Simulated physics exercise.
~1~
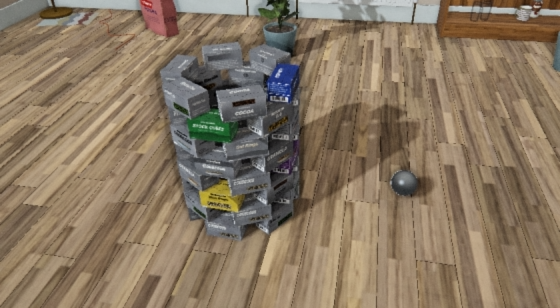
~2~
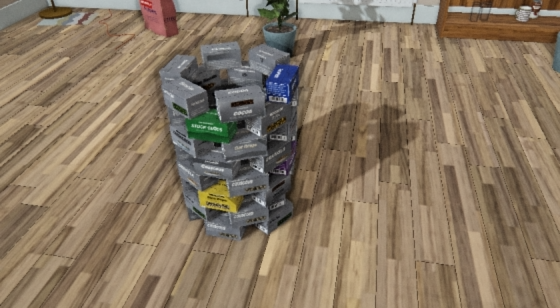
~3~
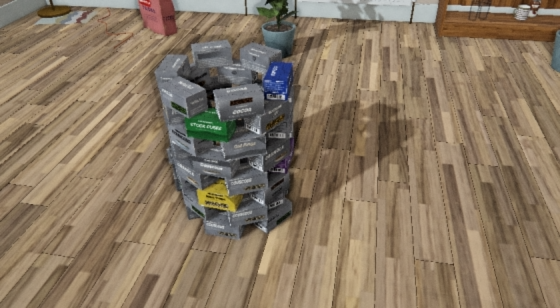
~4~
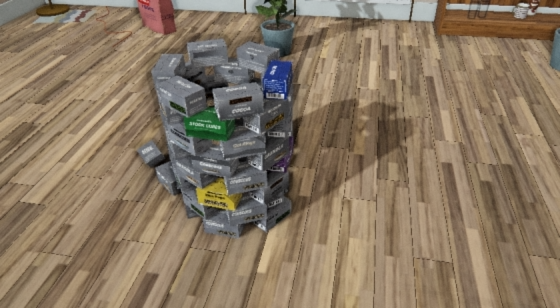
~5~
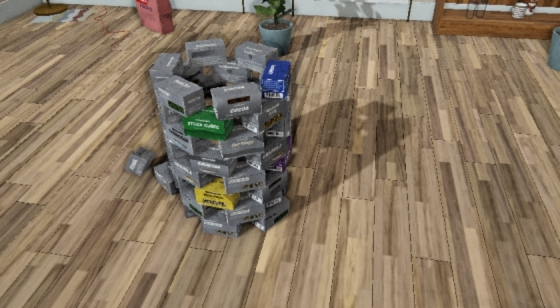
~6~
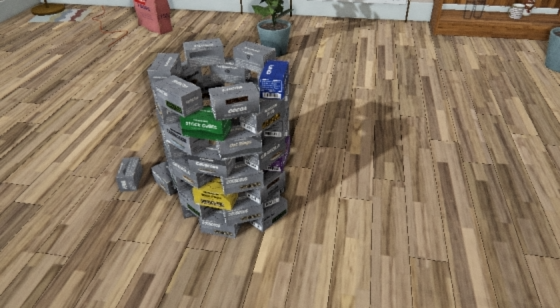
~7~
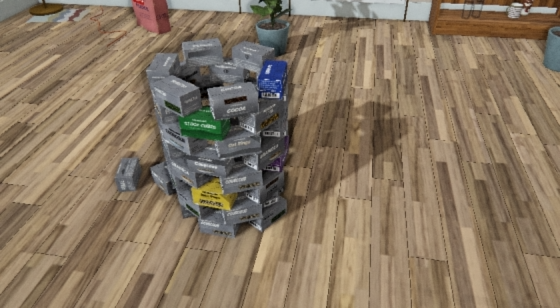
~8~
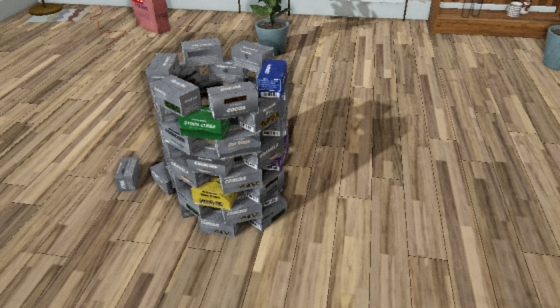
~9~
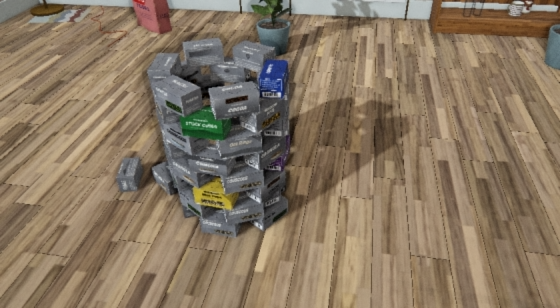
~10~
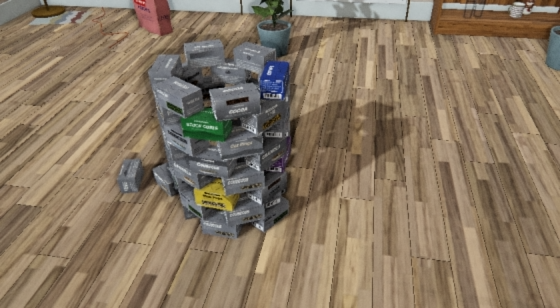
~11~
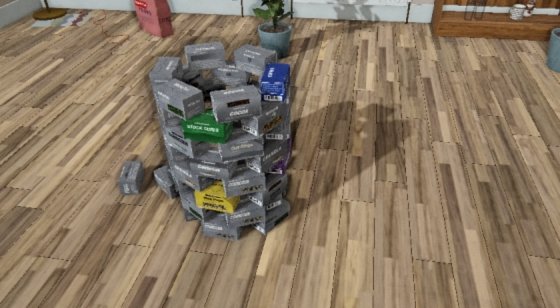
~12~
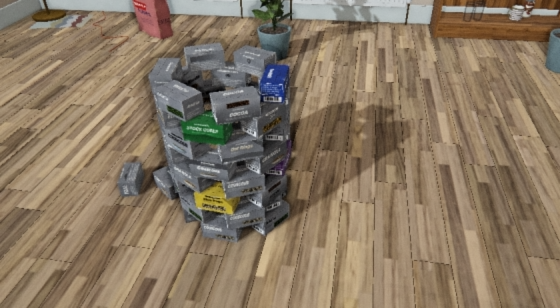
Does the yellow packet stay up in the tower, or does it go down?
The yellow packet stays up, still in its place low in the front of the tower.
A steel ball flies at a packet tower, which stands though one grey packet drops left.
